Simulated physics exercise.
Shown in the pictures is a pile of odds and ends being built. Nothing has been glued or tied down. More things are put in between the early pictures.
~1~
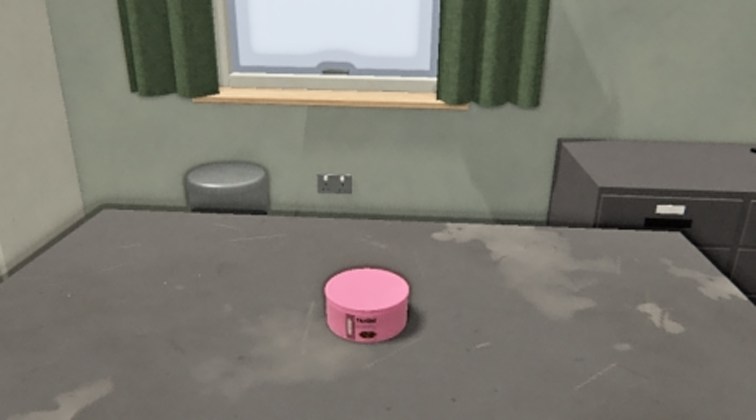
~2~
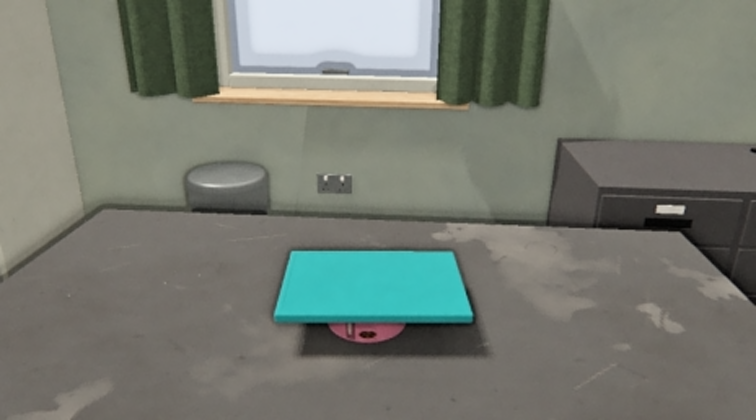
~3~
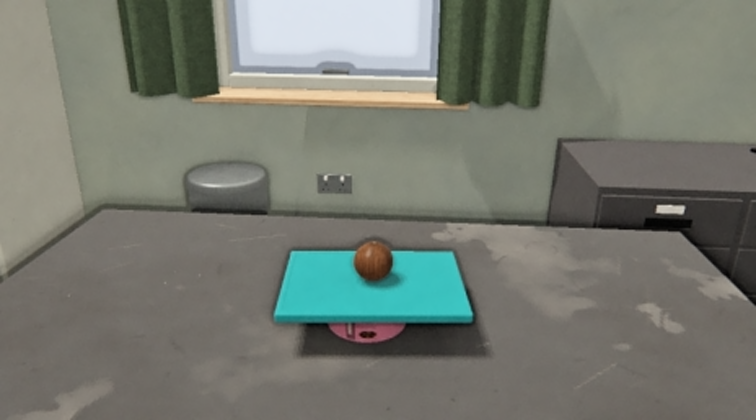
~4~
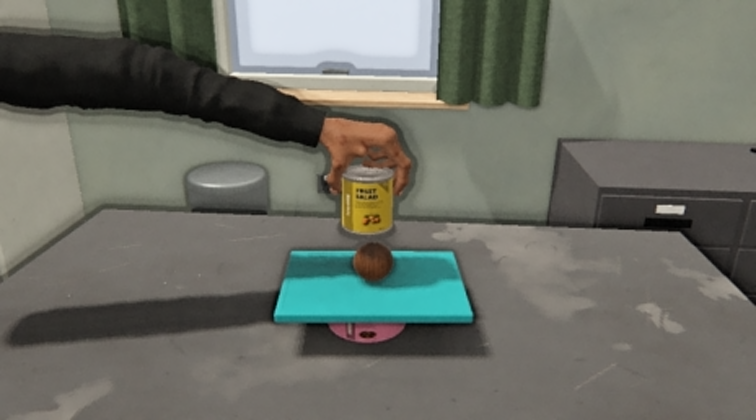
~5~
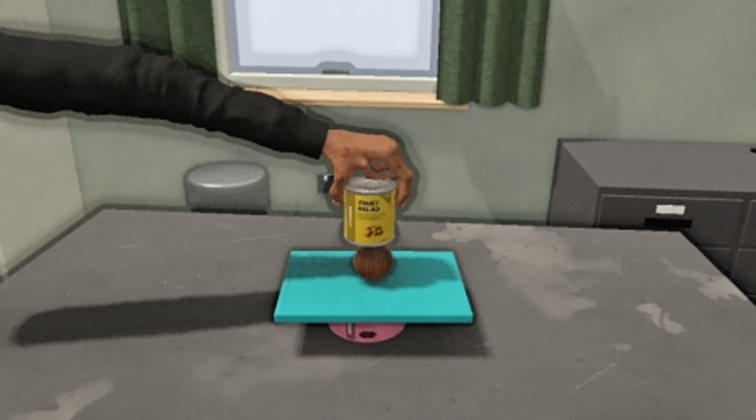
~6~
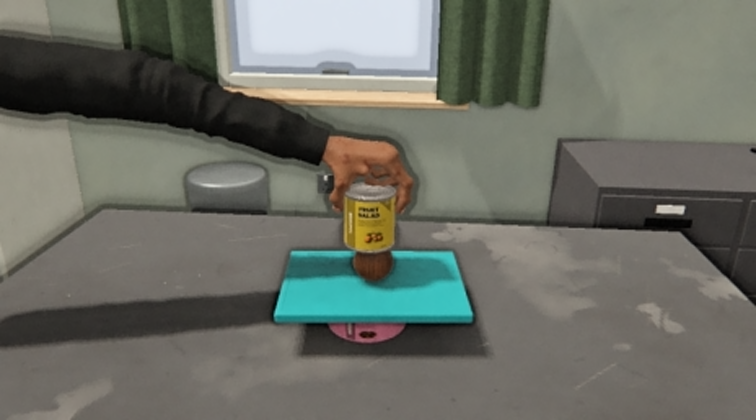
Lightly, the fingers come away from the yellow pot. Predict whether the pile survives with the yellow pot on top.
I expect something to leave its place.
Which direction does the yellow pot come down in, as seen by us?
It heads leftwards.
Then, 0.40 s later than the last frame, yellow pot tilted by 51° near (341, 228).
Then, 0.50 s later than the last frame, yellow pot now fallen.
Then, 0.60 s later than the last frame, nothing new.
When it is over, fallen, yellow pot; the other 3 as before. End places, in pixels of the last picture, yellow pot near (300, 255). The pile comes apart.
